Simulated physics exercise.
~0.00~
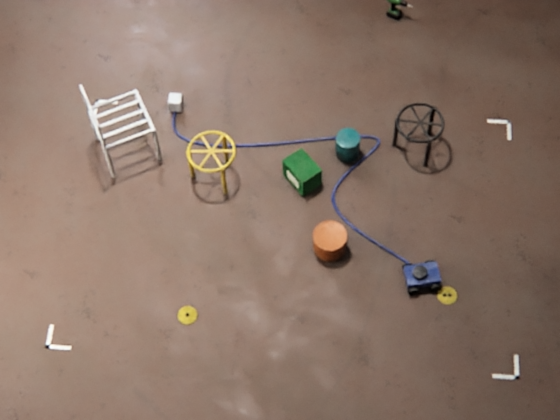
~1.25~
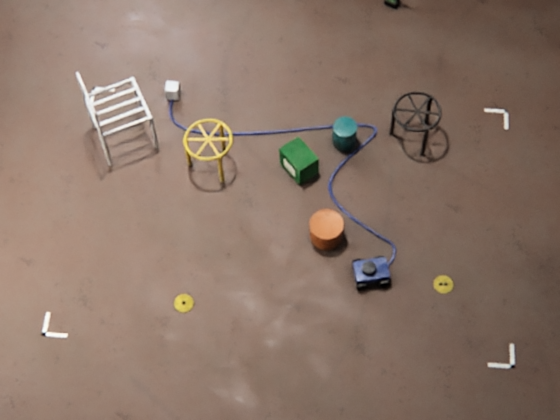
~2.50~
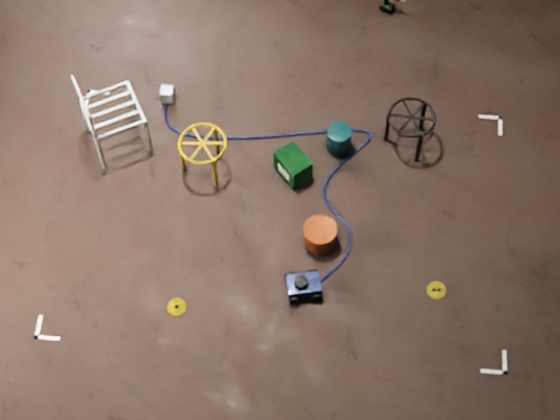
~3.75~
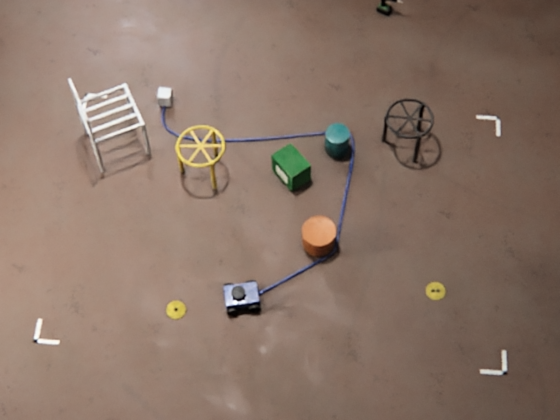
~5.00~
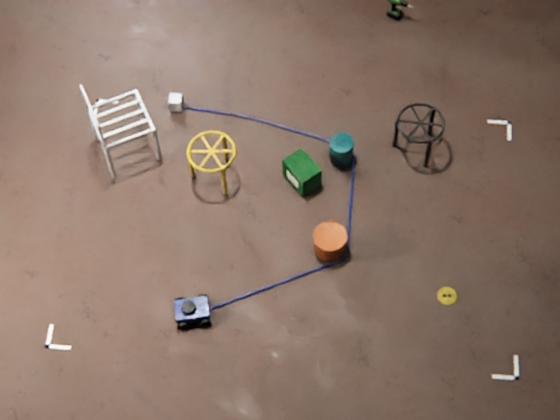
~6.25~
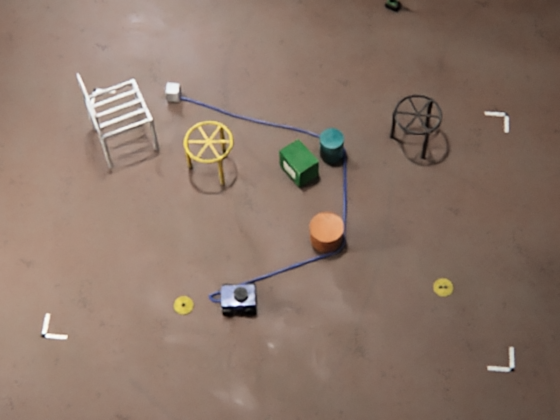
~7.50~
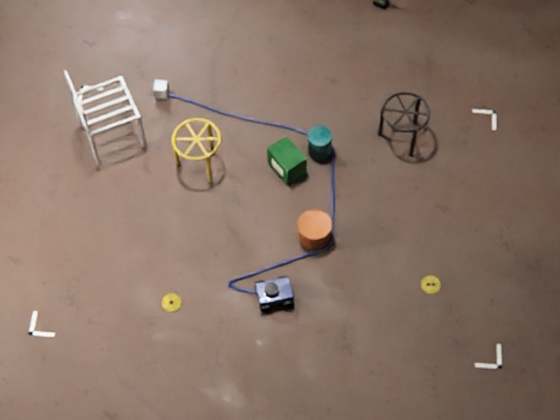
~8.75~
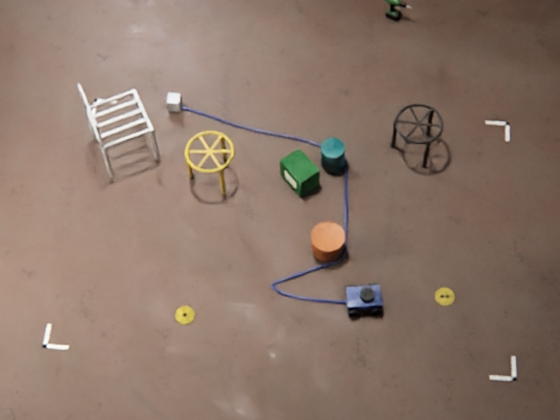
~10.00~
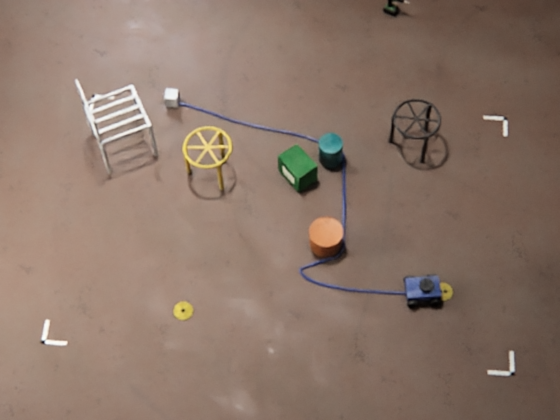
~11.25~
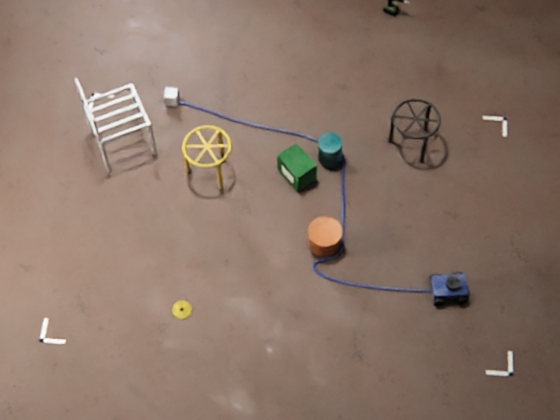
A small blue cart tows a cord left, shifting the teal tub slightly, then returns right.
